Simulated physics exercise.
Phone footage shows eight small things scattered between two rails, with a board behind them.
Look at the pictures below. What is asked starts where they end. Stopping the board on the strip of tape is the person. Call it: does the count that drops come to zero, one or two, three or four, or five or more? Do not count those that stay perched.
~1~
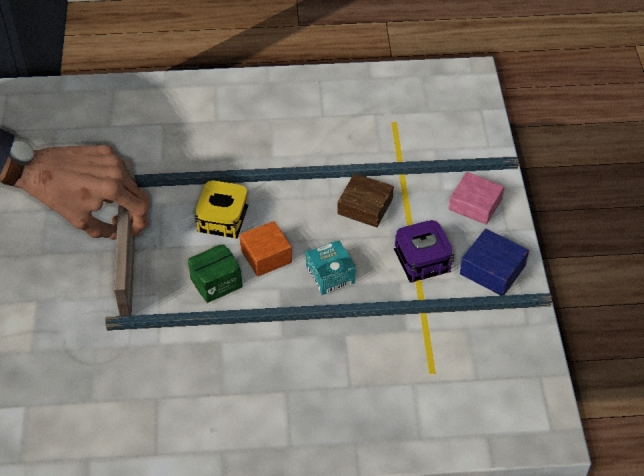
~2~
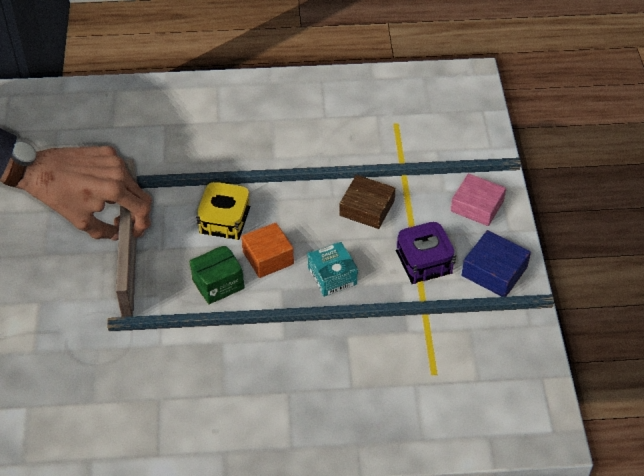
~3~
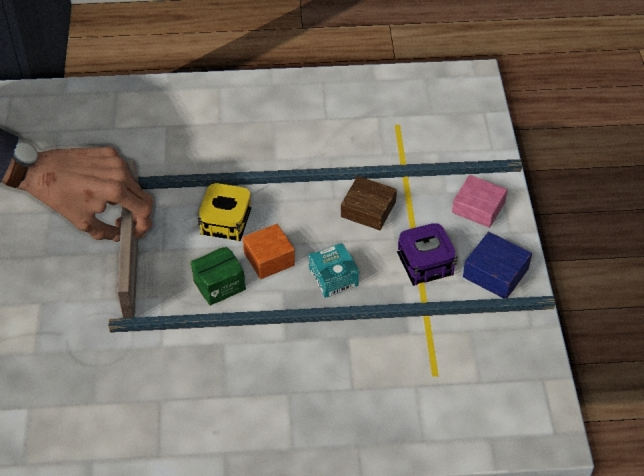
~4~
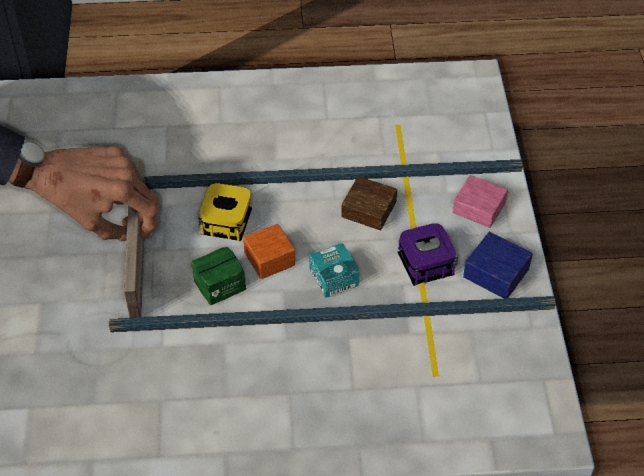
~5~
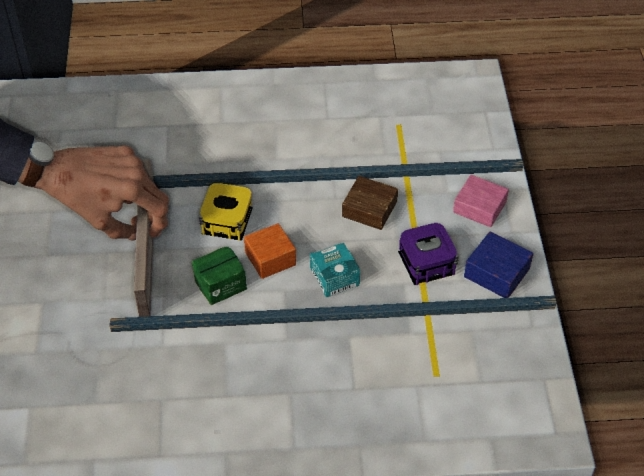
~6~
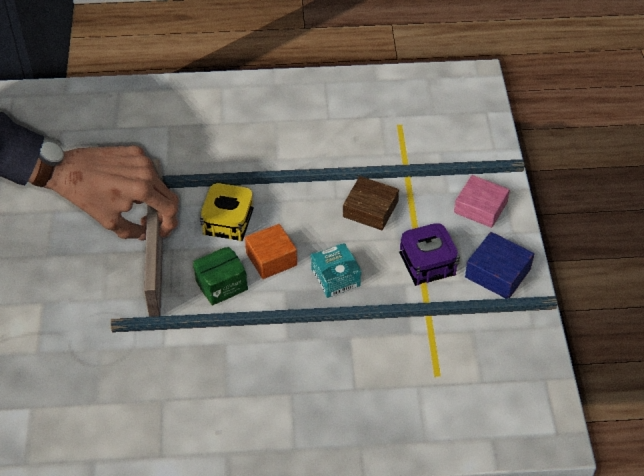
It comes to zero.
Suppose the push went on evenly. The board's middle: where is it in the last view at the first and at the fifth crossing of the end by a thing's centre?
At (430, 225) for the first, at (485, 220) for the fifth.
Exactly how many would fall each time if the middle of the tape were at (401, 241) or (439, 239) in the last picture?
The first try gives 0, the second gives 1.
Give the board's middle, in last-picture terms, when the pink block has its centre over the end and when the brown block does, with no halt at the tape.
The middle is at (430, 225) when it's the pink block, and at (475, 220) when it's the brown block.
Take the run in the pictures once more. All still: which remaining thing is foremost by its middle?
That would be the pink block, the foremost.
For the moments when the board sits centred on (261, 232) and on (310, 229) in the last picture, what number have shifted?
3, then 5.
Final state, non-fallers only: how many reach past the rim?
The figure is 2.
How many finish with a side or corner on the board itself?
The number is 3.
A little later, none off yet; blue block at rest near (499, 265); pink block at rest near (482, 201); purple case at rest near (429, 254).
Next, none off yet; blue block at rest near (503, 266); pink block at rest near (482, 201); purple case shifted a little near (444, 250).
When it is over, the number that fall off is zero.
